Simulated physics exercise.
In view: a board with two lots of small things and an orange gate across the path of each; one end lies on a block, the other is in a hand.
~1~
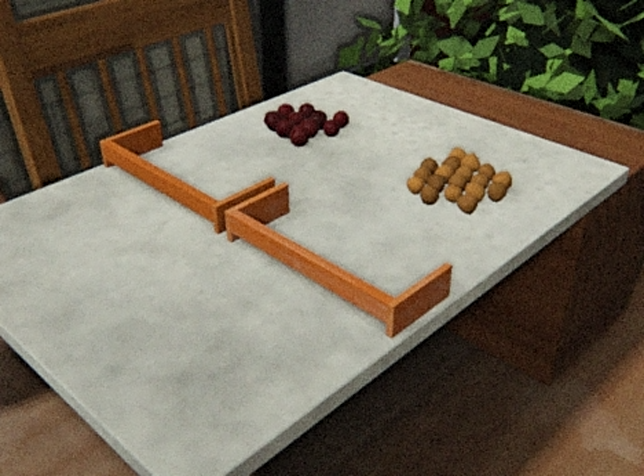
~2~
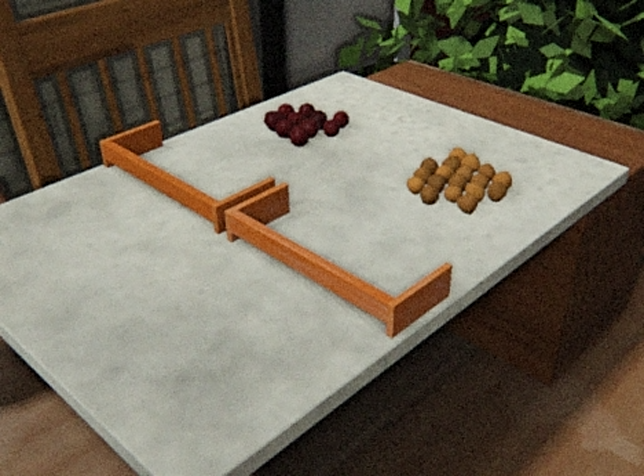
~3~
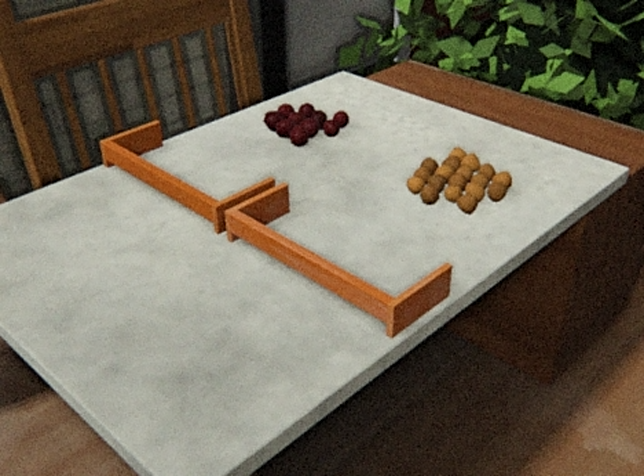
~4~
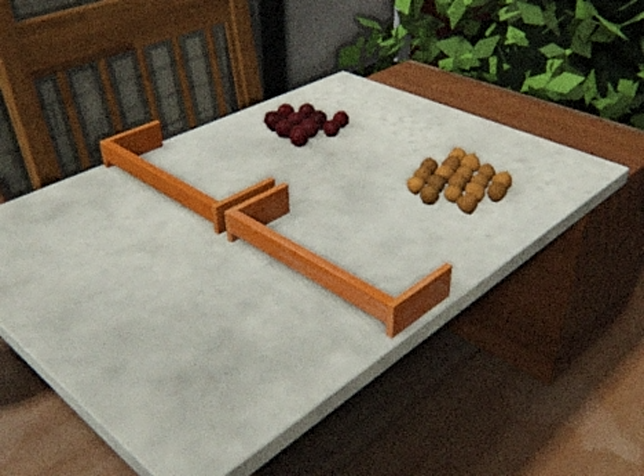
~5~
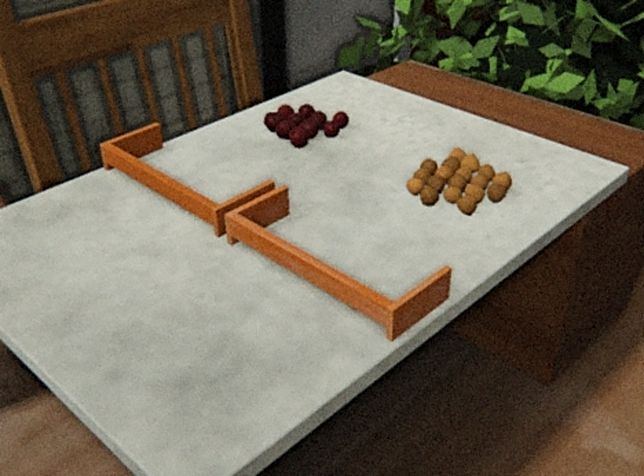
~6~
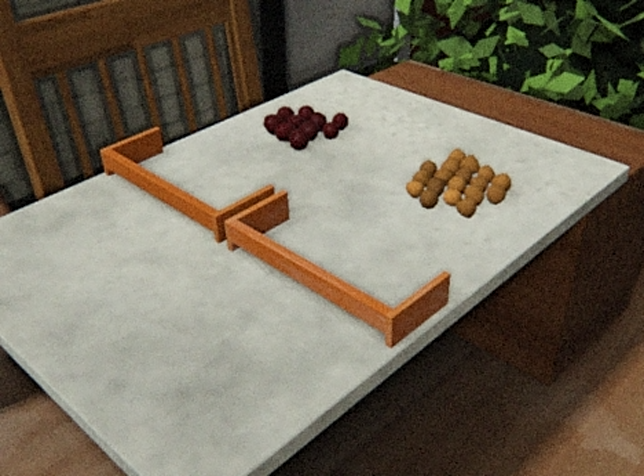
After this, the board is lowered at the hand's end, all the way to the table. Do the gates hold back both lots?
The front handful cannot fit through and the back handful cannot fit through.
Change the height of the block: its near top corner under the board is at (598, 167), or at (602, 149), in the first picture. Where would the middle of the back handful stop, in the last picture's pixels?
First near (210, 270), then near (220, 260).
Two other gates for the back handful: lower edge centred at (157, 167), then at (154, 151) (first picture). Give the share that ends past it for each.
Roughly 100 per cent, and 100 per cent.
Then, 0.75 s after the last picture, board sloping at 17°; front handful on its way down; back handful on its way down.
Then, 1.40 s after the last picture, board sloping at 29°; front handful has reached its gate; back handful has reached its gate.
Then, 1.97 s after the last picture, board resting at 30°; front handful has reached its gate; back handful has reached its gate.
At rest, board resting at 30°; front handful gathered behind its gate; back handful gathered behind its gate.
